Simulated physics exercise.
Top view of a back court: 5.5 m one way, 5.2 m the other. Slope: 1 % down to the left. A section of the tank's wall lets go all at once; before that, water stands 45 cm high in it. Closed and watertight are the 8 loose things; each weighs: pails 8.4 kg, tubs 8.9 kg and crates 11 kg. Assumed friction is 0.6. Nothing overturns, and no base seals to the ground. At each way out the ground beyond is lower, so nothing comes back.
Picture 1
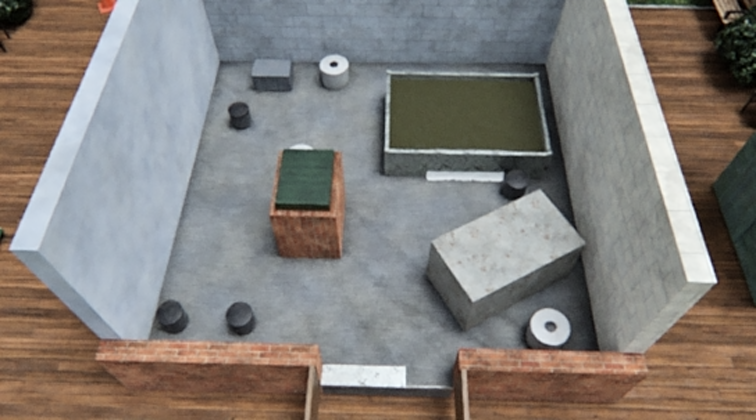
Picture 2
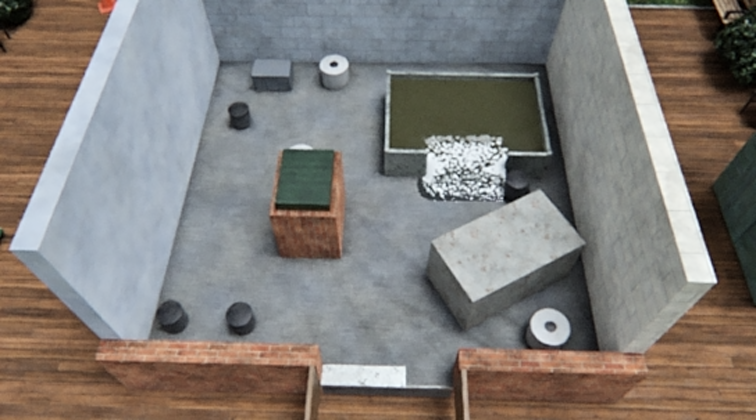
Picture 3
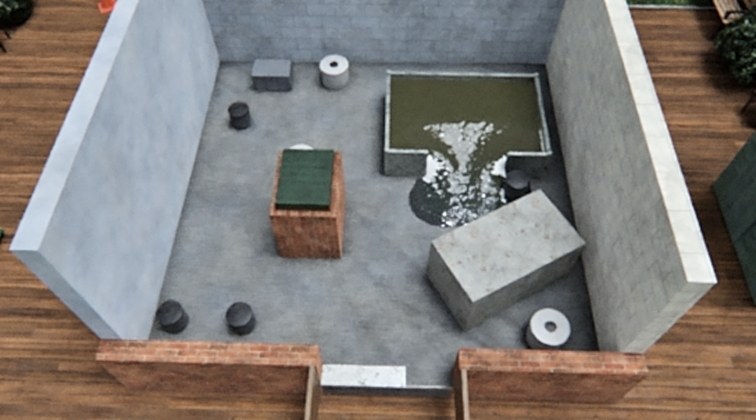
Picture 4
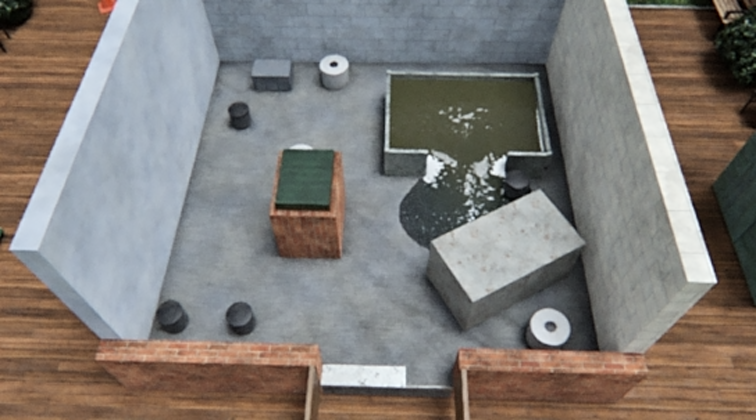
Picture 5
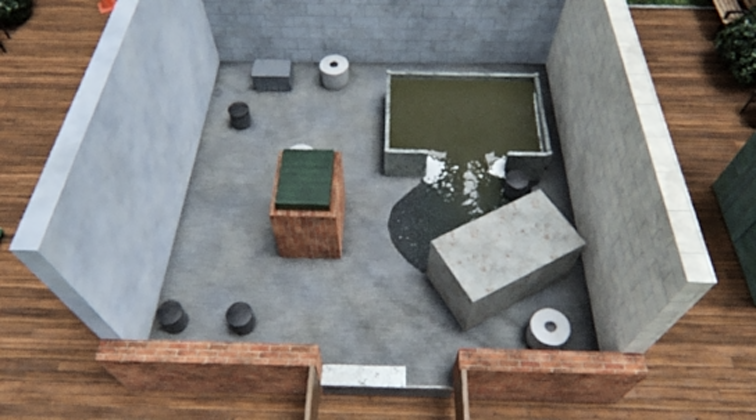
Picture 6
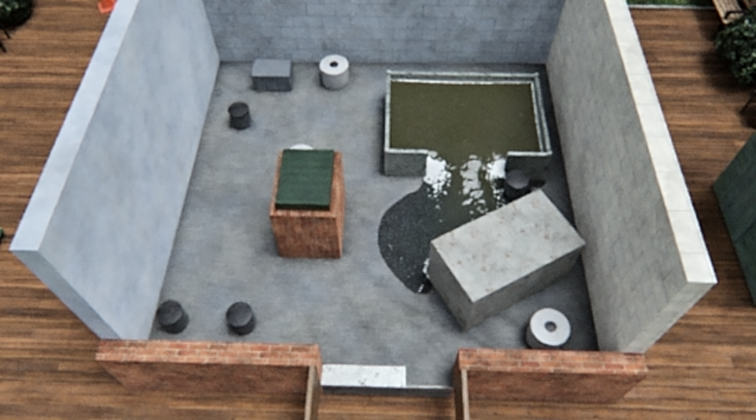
The clip opens on a walled court seen from above, with a tank of murky green water at the upper right. A section of its near wall gives way and white, churning water bursts through, then a dark pool spreads left and forward beside the pale block, while the surrounding objects stay put.
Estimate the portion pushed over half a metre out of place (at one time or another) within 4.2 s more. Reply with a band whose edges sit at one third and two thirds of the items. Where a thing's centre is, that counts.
Band: Under one third.
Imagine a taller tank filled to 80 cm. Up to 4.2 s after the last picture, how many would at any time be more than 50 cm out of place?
Then it comes to 4.
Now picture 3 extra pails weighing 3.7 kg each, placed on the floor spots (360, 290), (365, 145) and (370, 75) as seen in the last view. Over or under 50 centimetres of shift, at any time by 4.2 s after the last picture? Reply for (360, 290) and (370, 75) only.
Outcome: Breaks the threshold first, stays within second.
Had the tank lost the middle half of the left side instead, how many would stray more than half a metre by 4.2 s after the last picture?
Count: 5.
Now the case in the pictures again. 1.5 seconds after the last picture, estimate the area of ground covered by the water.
That flooded area is roughly 12 m2.
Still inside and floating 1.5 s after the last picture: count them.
I'd say 0 of them.
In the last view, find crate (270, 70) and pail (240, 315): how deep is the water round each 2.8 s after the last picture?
First about 0 cm, second about 12 cm.
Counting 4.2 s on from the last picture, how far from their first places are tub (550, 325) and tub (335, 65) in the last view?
Going in order, that's 0 cm for one and 0 cm for the other.
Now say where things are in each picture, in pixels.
In the first frame, a pail at (169, 312), on the bottom; a tub at (551, 327) rests on the ground; 3.3 m2 under water; 0 of 8 have shifted.
In the second frame, a pail at (169, 312), on the bottom; a tub at (551, 327) rests on the ground; water covers 3.8 m2; 0 of 8 have shifted.
In the third frame, a pail at (169, 312), on the bottom; a tub at (551, 327), on the bottom; water covers 4.4 m2; 0 of 8 have shifted.
In the fourth frame, a pail at (169, 312) rests on the ground; a tub at (551, 327) rests on the ground; 5.0 m2 under water; 0 of 8 have shifted.
In the fifth frame, a pail at (169, 312), on the bottom; a tub at (551, 327) rests on the ground; water covers 5.3 m2; 0 of 8 have shifted.
In the sixth frame, a pail at (169, 312), on the bottom; a tub at (551, 327) rests on the ground; water covers 5.6 m2; 0 of 8 have shifted.
Then, 0.4 s after the last picture 0 of 8 are over 50 cm from their spots; 0 afloat.
Then, 1.5 s after the last picture 0 of 8 are over 50 cm from their spots; 0 afloat.
Then, 2.8 s after the last picture 1 of 8 are over 50 cm from their spots; 2 afloat.
Then, 4.2 s after the last picture 2 of 8 are over 50 cm from their spots, and 2 have been at some point; 0 afloat.
